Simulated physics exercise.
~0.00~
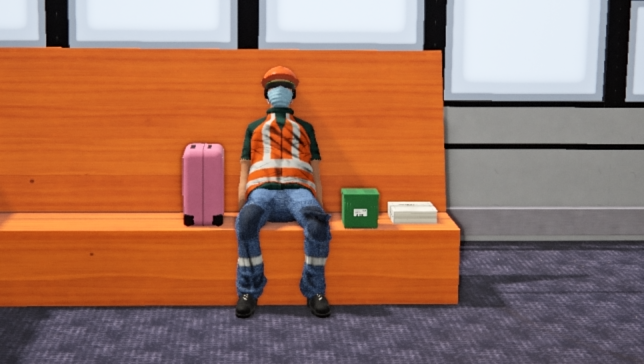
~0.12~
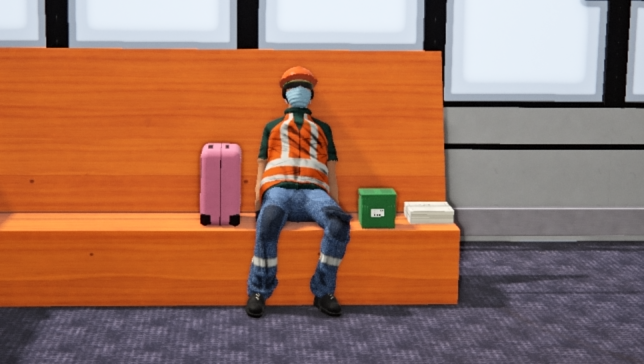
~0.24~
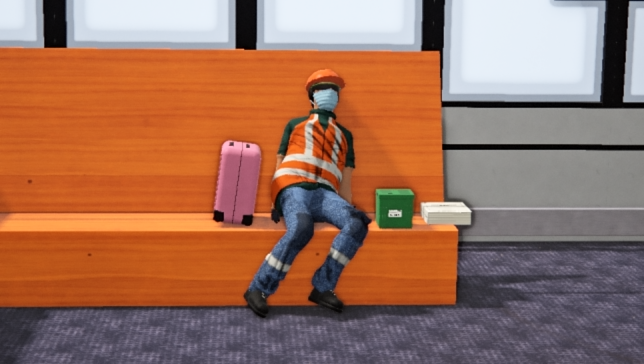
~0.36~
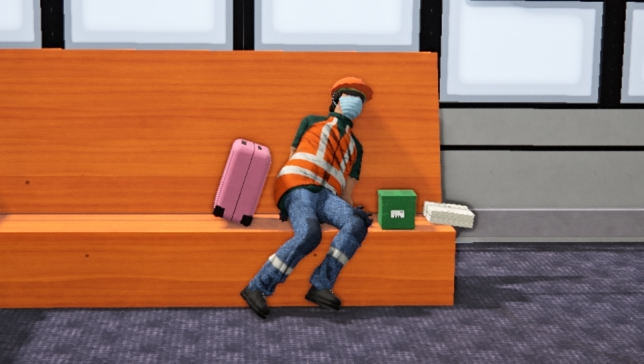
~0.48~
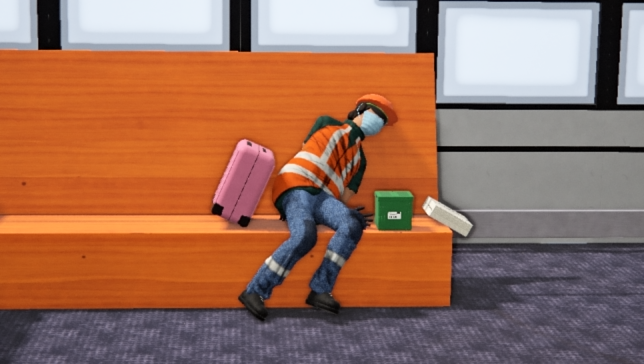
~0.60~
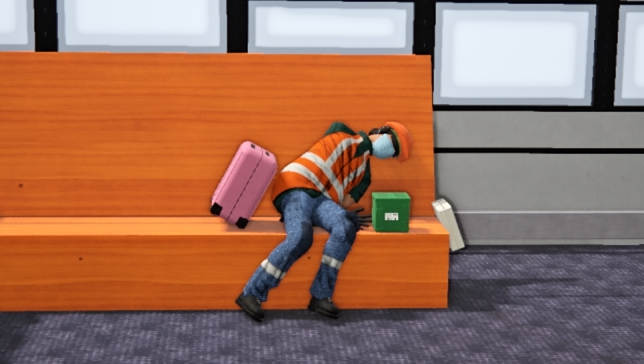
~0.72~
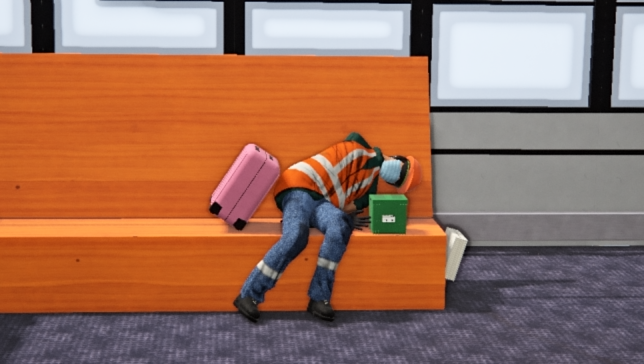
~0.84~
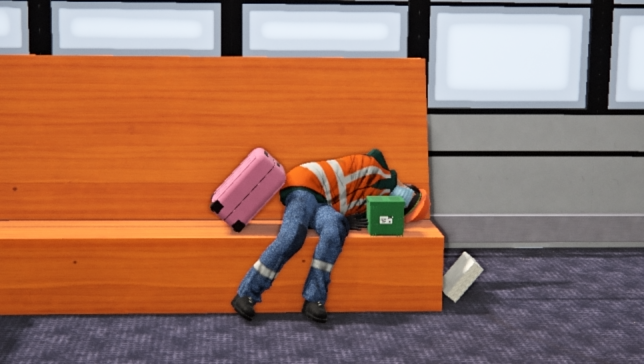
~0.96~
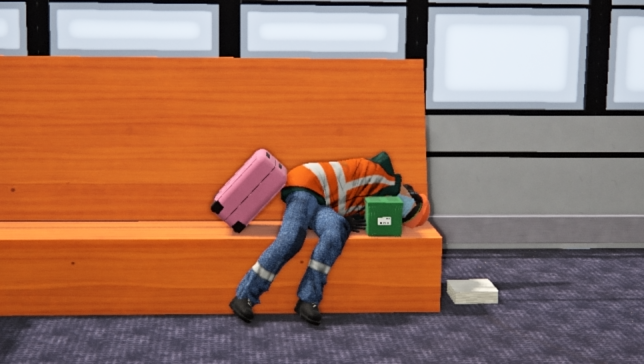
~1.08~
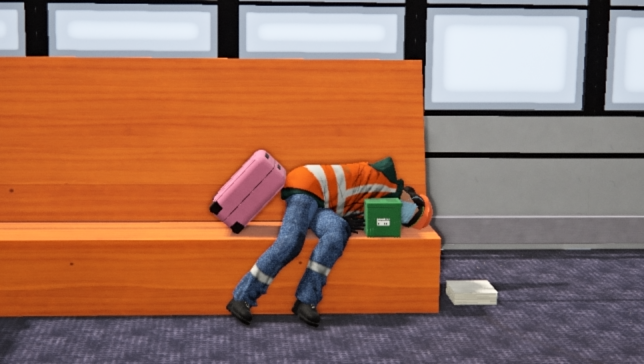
A limp sleeper in an orange hard hat, face mask and reflective vest sits on a long orange bench in a rail car, seen from the front, with a pink suitcase on the left and a green tub and white folder on the right. All of them slide right along the seat, and the suitcase tips into a lean. The sleeper slumps sideways to the right while the folder tilts over the bench end. It drops, turning over, and lands flat on the dark carpet. The sleeper ends folded over behind the green tub, hips still on the seat, with the leaning suitcase and tub still on the bench.
